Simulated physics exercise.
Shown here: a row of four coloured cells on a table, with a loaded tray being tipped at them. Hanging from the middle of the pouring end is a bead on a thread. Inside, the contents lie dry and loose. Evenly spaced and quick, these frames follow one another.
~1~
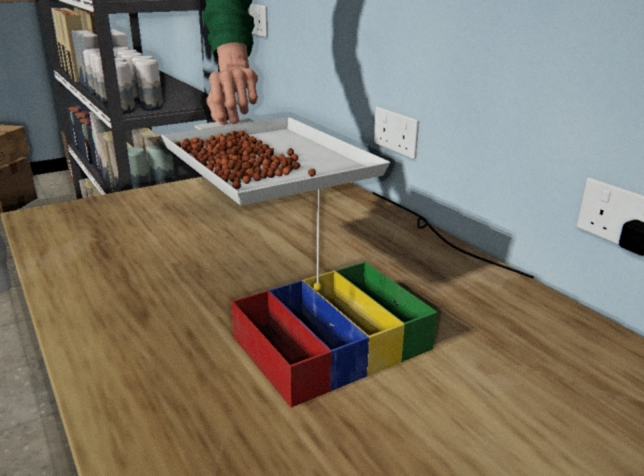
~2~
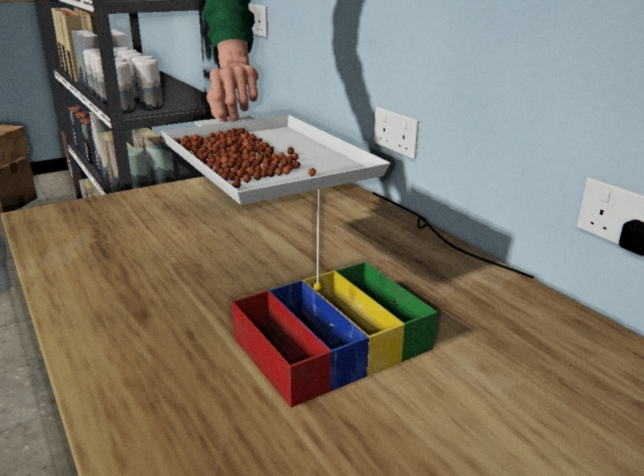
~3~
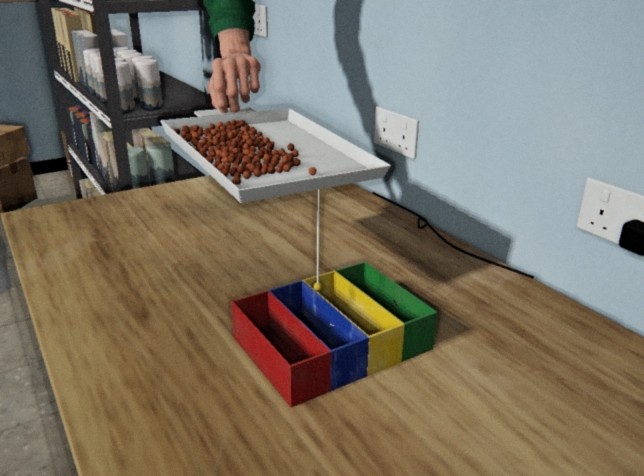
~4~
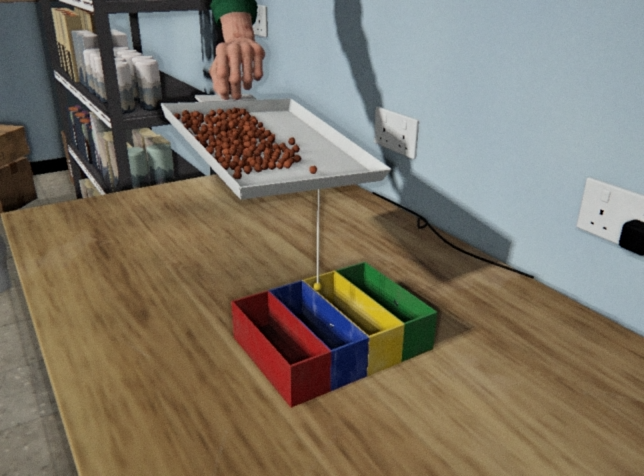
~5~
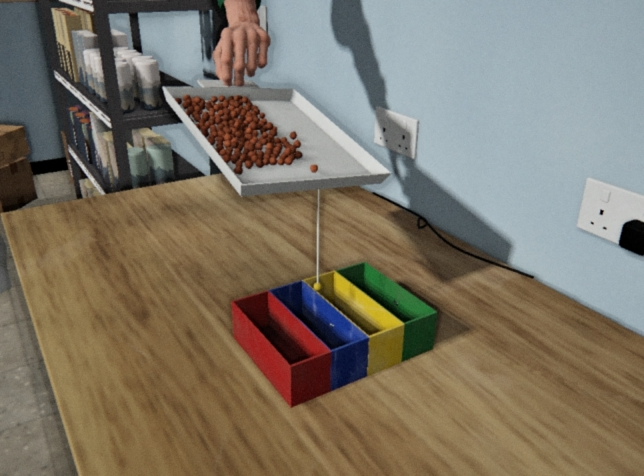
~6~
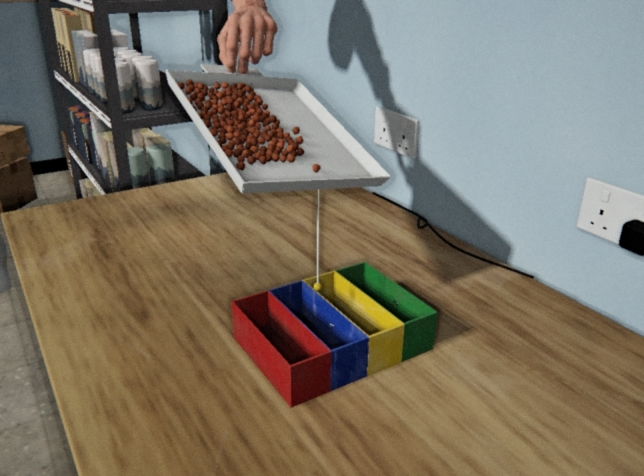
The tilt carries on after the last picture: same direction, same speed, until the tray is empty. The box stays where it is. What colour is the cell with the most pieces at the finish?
It is green.
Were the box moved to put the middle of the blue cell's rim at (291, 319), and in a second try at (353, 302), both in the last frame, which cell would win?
With the first placing it's green, with the second it's the cell in yellow.
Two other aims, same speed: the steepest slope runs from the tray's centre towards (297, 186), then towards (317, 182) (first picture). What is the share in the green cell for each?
0 % then 30 %, roughly.
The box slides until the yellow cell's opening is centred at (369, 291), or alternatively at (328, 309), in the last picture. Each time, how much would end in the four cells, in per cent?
You'd get 100 per cent first and 40 per cent second.
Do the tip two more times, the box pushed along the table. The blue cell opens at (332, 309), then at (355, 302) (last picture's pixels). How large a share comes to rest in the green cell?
First placement: Some 50 %; second placement: Some 20 %.
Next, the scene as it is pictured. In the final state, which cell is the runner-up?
The cell in yellow.
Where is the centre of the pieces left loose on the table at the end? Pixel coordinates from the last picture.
Somewhere about (445, 319), I'd say.
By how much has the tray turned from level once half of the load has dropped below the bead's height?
I'd put it at about 105 degrees.
Just after the last frame, tray tipped steeply; the larger part on the tray; roughly a quarter falling or outside the box.
A moment on, tray tipped past a quarter turn; roughly a third on the tray; roughly a quarter in the green cell; about a tenth in the yellow cell; just a few in the blue cell; roughly a quarter falling or outside the box.
Further on, tray tipped past a quarter turn; roughly half in the green cell; roughly a quarter in the yellow cell; just a few in the blue cell; roughly a quarter falling or outside the box.
When it is over, tray tipped past a quarter turn; roughly half in the green cell; roughly a quarter in the yellow cell; just a few in the blue cell; not one in the red cell; roughly a quarter outside the box.
